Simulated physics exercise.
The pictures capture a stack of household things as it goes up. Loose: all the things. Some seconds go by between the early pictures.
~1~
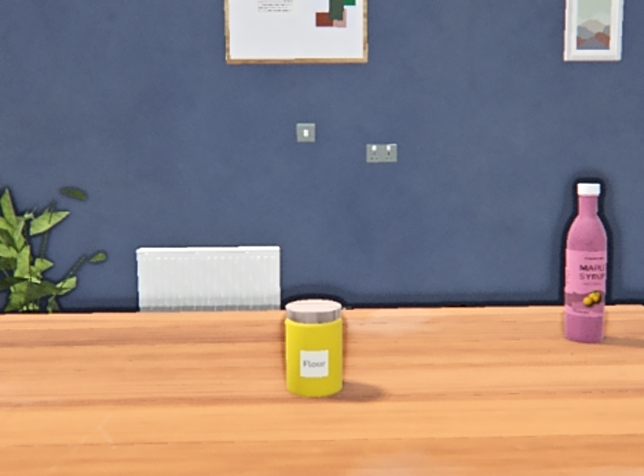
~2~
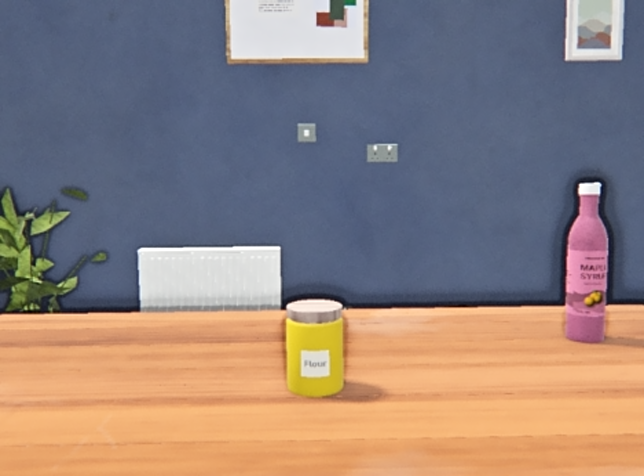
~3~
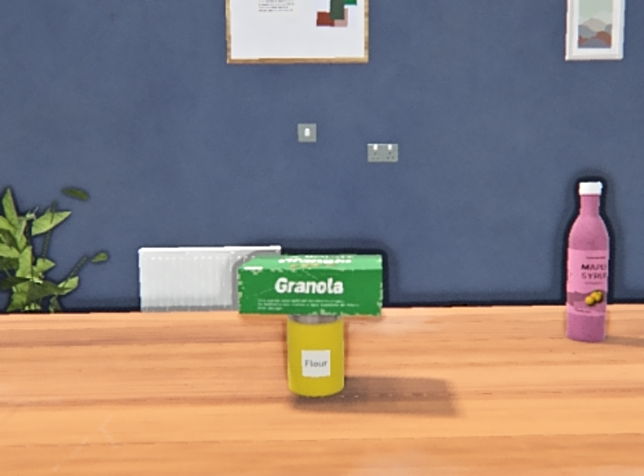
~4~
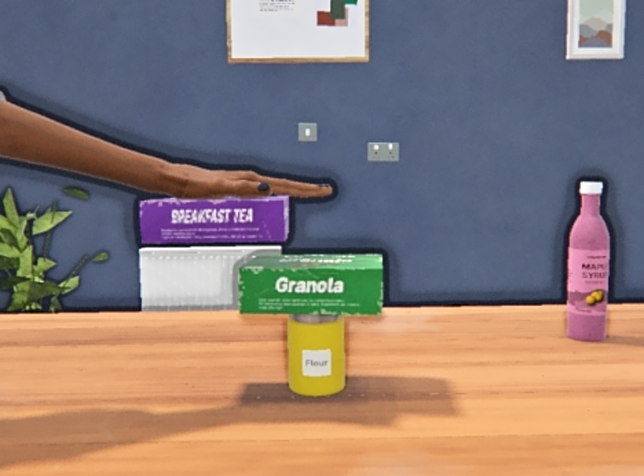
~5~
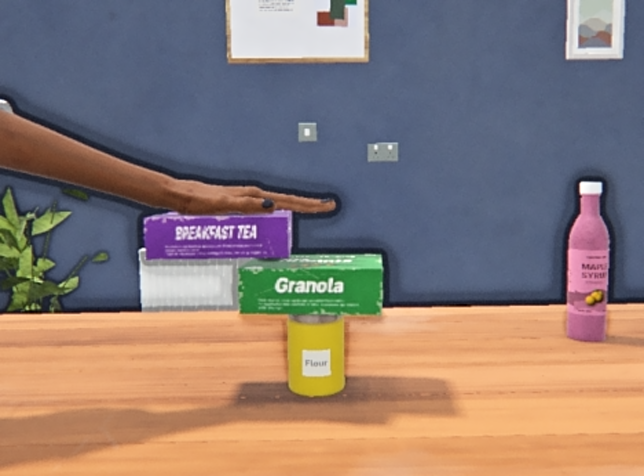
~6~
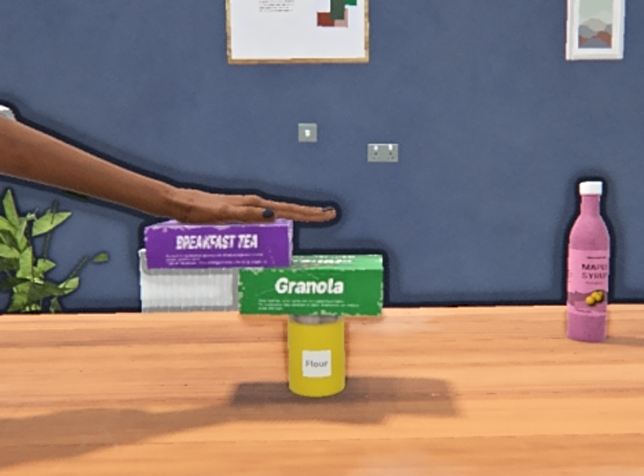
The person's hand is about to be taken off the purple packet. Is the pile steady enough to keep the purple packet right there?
No, the pile comes apart.
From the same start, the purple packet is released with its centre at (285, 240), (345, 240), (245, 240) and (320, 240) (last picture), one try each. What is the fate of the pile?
On the first try the pile remains standing, on the second it remains standing, on the third it topples and on the fourth it remains standing.
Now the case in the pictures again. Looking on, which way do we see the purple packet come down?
Looks like it moves off to the left.
Then, 0.30 s past the last view, purple packet now fallen; green packet rocked 27° from its first pose.
Then, 0.60 s past the last view, green packet rocked 45° from its first pose.
Then, 0.70 s past the last view, green packet now fallen.
Then, 1.10 s past the last view, things are still on the move.
Finally, fallen, purple packet and green packet; the other 2 still in place. Final places as the last picture's camera would see them, purple packet near (69, 378). The pile gives way.
